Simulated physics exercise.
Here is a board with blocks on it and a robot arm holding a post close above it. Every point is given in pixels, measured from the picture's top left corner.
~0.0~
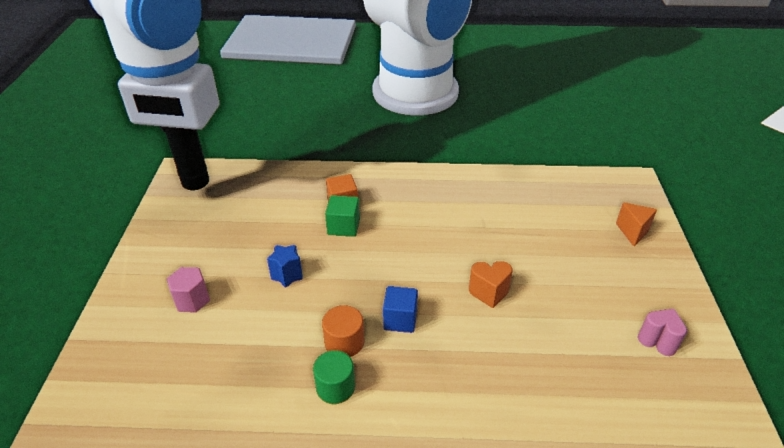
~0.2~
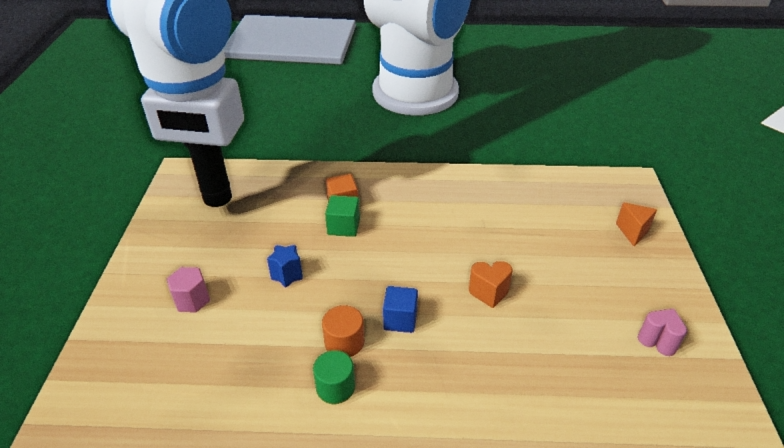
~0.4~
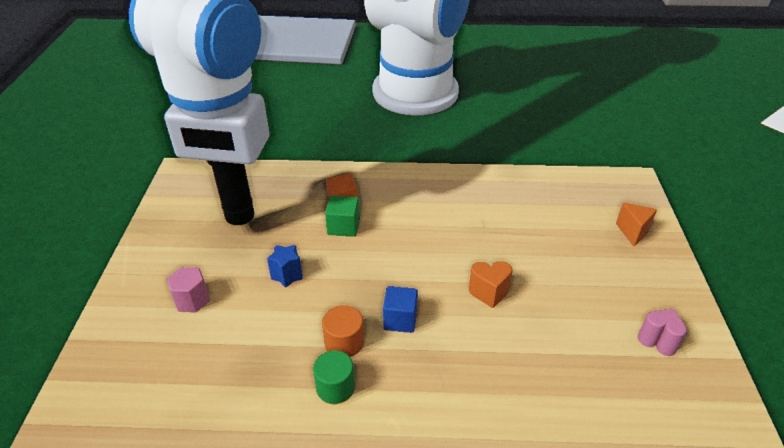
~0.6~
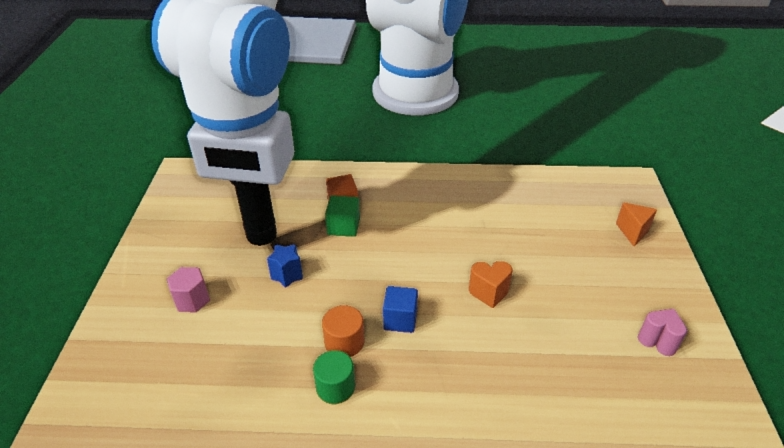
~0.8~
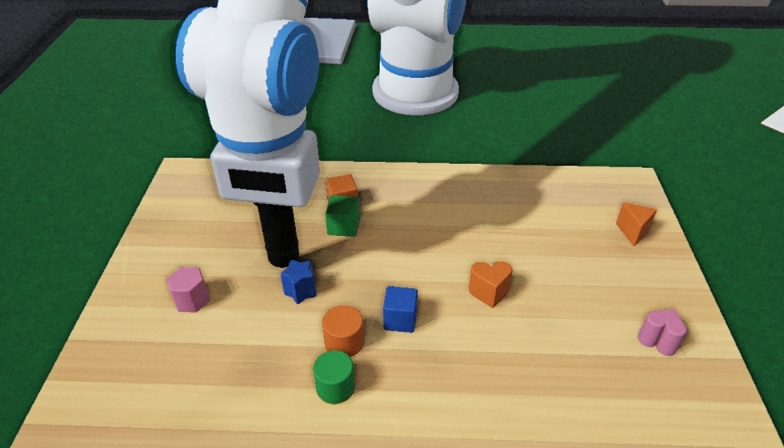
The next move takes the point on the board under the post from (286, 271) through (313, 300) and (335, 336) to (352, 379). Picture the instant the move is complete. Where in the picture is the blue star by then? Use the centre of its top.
By then it is at (327, 381).
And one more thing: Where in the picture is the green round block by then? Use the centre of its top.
For the centre of its top, I'd go with (332, 417).
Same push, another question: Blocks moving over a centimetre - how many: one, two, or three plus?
It moves three or more blocks.
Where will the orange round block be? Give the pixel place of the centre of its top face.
Somewhere near (386, 375).
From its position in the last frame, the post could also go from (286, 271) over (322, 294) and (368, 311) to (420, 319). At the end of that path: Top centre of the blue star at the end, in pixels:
When the path ends, it will be at (323, 302).
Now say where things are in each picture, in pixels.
The first frame shows post's lower end at (196, 183); blue star at (284, 254); green round block at (333, 366); orange round block at (343, 320); blue square at (401, 298).
The second frame shows post at (218, 199); blocks still.
The third frame shows post at (240, 217); blocks still.
The fourth frame shows post at (262, 236); blocks still.
The fifth frame shows post at (284, 258); blue star at (298, 270); green round block at (333, 366); orange round block at (343, 320); blue square at (401, 298).
On the path given first. One third of the way, post at (312, 288); blue star at (317, 304), turned 35° clockwise; orange round block at (345, 324).
Two thirds of the way, post at (334, 323); blue star at (328, 341), turned 70° clockwise; green round block at (335, 381); orange round block at (366, 354).
At the end, post at (351, 366); blue star at (327, 381), turned 105° clockwise; green round block at (332, 417); orange round block at (386, 375); blue square still.
